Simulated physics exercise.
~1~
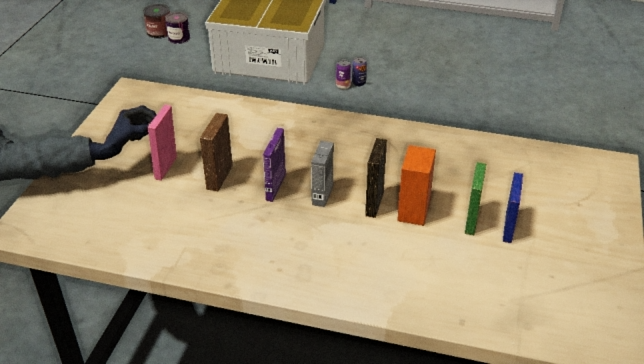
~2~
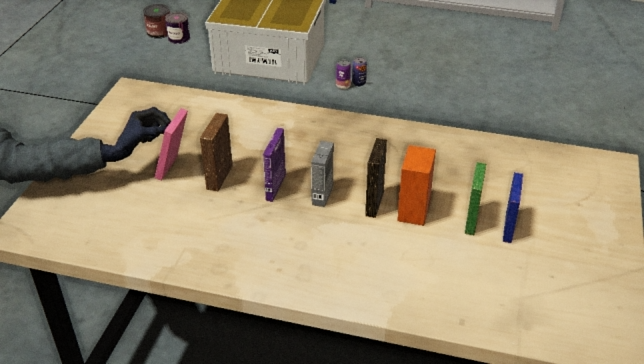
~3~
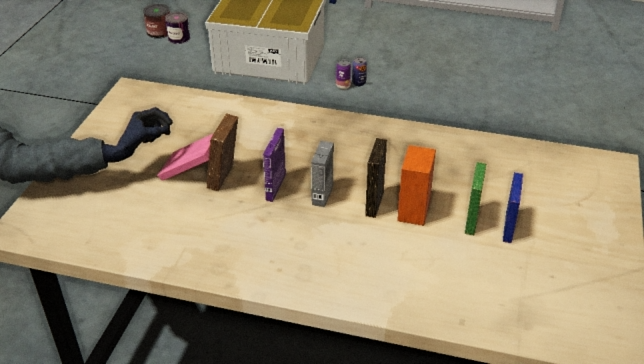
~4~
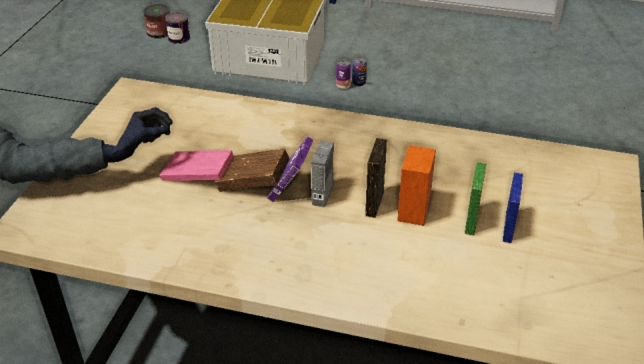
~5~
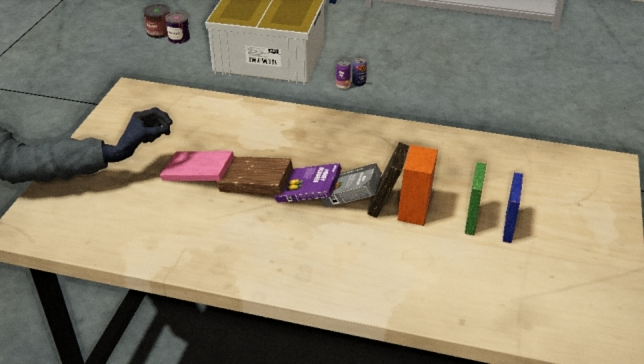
In this clip, a gloved hand tips a pink block rightward in a row of upright pieces on a wooden table, toppling the brown board, purple packet and grey packet in turn. The black block ends leaning against the orange block, which stays standing, like the green and blue boards.
